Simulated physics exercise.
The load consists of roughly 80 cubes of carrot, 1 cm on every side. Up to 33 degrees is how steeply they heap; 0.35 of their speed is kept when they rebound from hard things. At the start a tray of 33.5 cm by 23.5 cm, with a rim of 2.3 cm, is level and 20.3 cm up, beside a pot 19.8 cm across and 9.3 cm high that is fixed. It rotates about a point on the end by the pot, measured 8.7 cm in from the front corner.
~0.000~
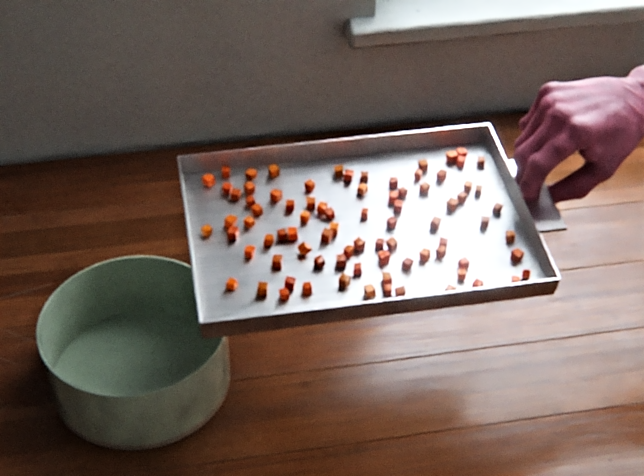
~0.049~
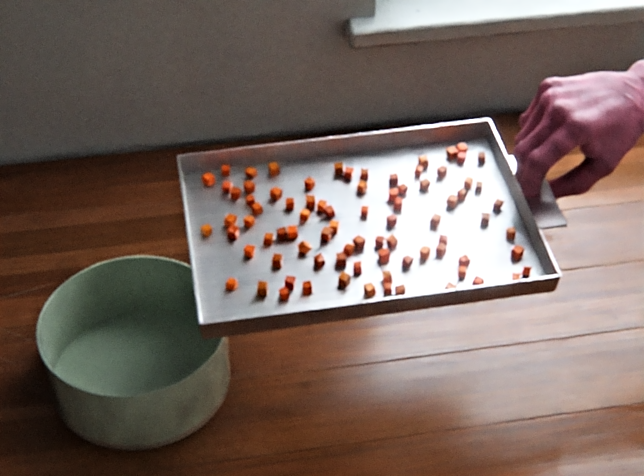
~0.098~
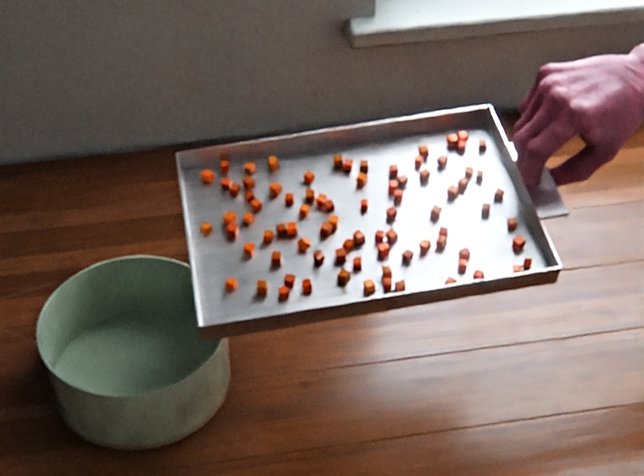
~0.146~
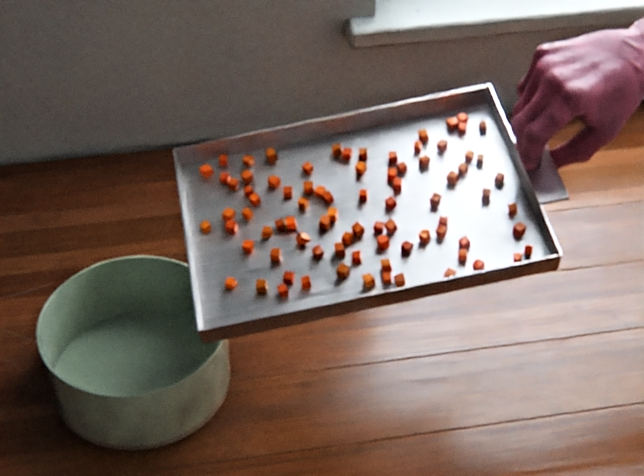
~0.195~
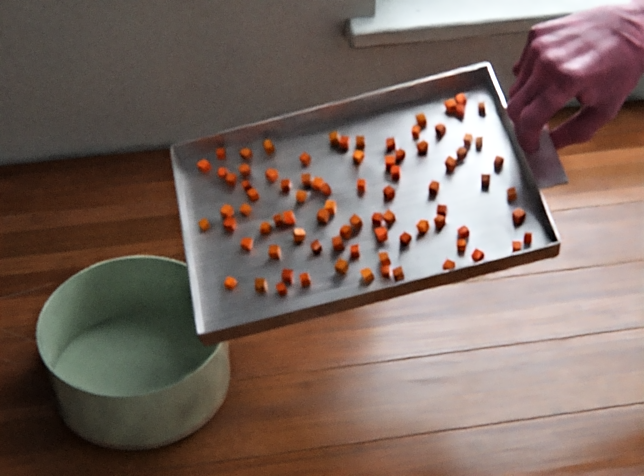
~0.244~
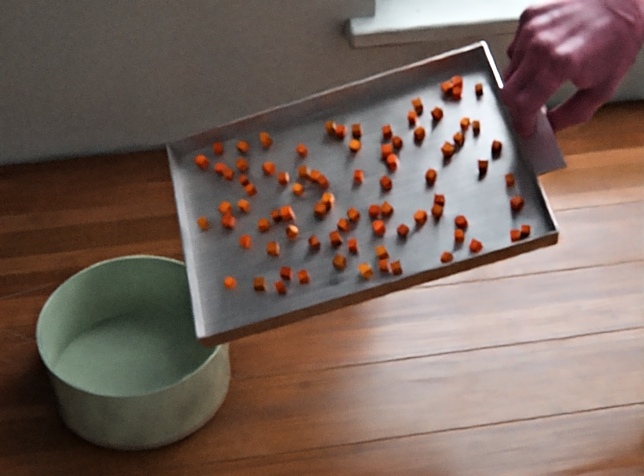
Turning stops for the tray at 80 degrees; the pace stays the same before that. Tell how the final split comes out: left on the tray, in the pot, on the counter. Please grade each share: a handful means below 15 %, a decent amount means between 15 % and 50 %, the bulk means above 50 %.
Left on the tray: A decent amount, pot: A handful, counter: The bulk.
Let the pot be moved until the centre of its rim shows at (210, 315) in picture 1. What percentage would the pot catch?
0 %.
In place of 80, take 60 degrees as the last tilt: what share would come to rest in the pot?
Around 0 in a hundred.
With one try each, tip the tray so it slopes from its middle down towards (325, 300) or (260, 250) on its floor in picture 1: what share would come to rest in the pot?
I'd put it at about 0 per cent for the first tilt and about 40 per cent for the second.
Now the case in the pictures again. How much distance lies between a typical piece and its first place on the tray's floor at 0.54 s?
Around 3 centimetres.
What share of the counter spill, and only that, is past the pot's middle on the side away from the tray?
Share: Close to 80 %.
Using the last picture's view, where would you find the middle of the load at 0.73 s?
(225, 309), roughly.
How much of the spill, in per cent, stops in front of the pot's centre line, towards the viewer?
About 100 percent of the spill.
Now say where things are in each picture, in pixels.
Tray tilt 0 degrees, front corners at (202, 321) and (557, 277); middle of the pieces at (365, 213); pot at (133, 322), in the first frame.
Tray tilt 1 degrees, front corners at (202, 322) and (558, 274); middle of the pieces at (365, 211), in the second frame.
Tray tilt 4 degrees, front corners at (201, 324) and (558, 265), lowest corner left front; middle of the pieces at (365, 205), in the third frame.
Tray tilt 9 degrees, front corners at (200, 328) and (559, 253), lowest corner left front; middle of the pieces at (363, 195), in the fourth frame.
Tray tilt 14 degrees, front corners at (199, 332) and (558, 241), lowest corner left front; middle of the pieces at (361, 185), in the fifth frame.
Tray tilt 19 degrees, front corners at (199, 336) and (555, 229), lowest corner left front; middle of the pieces at (358, 176); pot at (133, 322). The tray's pace is about 105 degrees a second, in the sixth frame.
Then, at 0.54 s, tilt 49 degrees; the tray holds 100 %, the pot 0 %.
Then, at 0.73 s, tilt 69 degrees; the tray holds 100 %, the pot 0 %.
After 1.05 s, tilt 80 degrees; the tray holds 35 %, the pot 0 %.
At rest (2.4 s), tray 25 %, pot 0 %, counter 70 %.
